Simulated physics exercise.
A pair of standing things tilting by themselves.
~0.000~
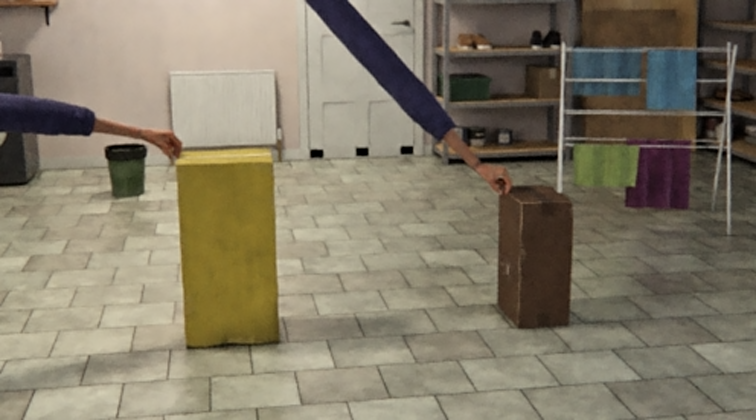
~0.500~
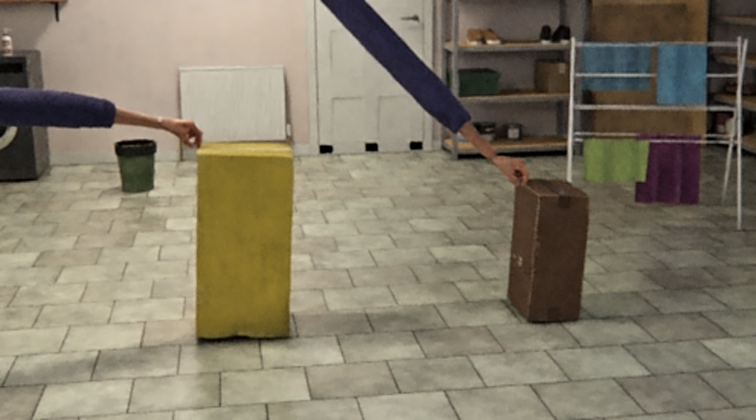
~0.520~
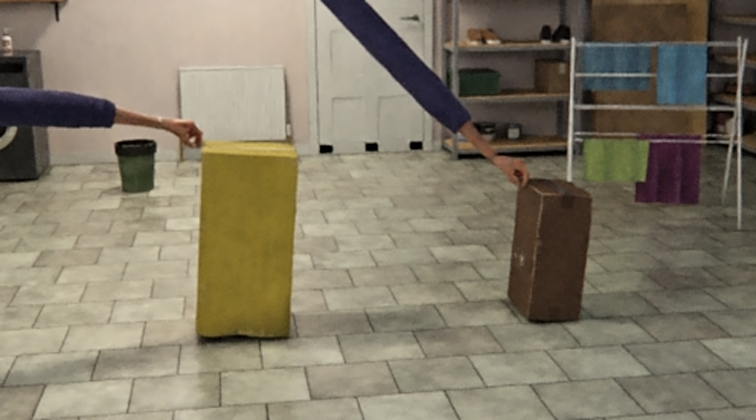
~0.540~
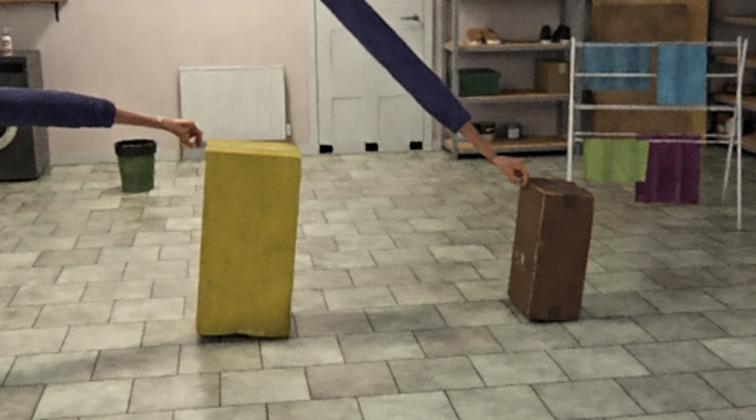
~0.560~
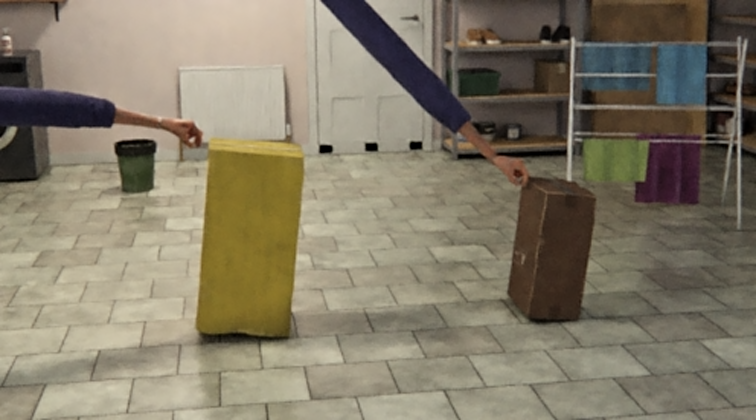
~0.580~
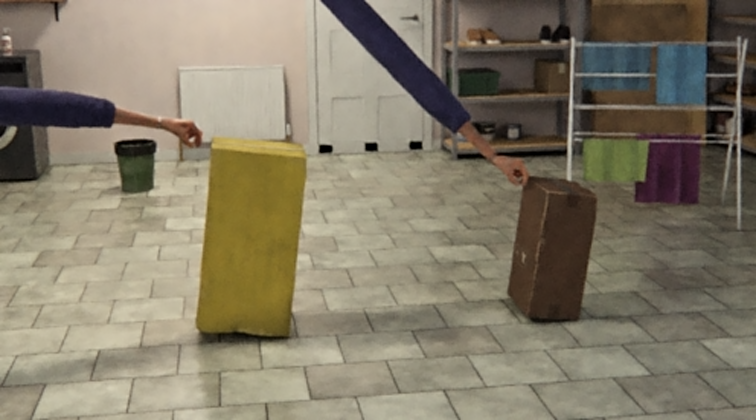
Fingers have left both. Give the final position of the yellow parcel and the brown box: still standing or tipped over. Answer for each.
Final position - the yellow parcel still standing; the brown box still standing.
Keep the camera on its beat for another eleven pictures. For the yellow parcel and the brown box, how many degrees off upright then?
Angles from vertical: 8° then 4°.
After 0.86 s, yellow parcel 5° off upright near (247, 238); brown box upright near (542, 250).
After 1.12 s, yellow parcel 4° off upright near (232, 240); brown box upright near (544, 249).
At rest (1.9 s), the yellow parcel returns to its base, near (238, 242); the brown box returns to its base, near (543, 250).
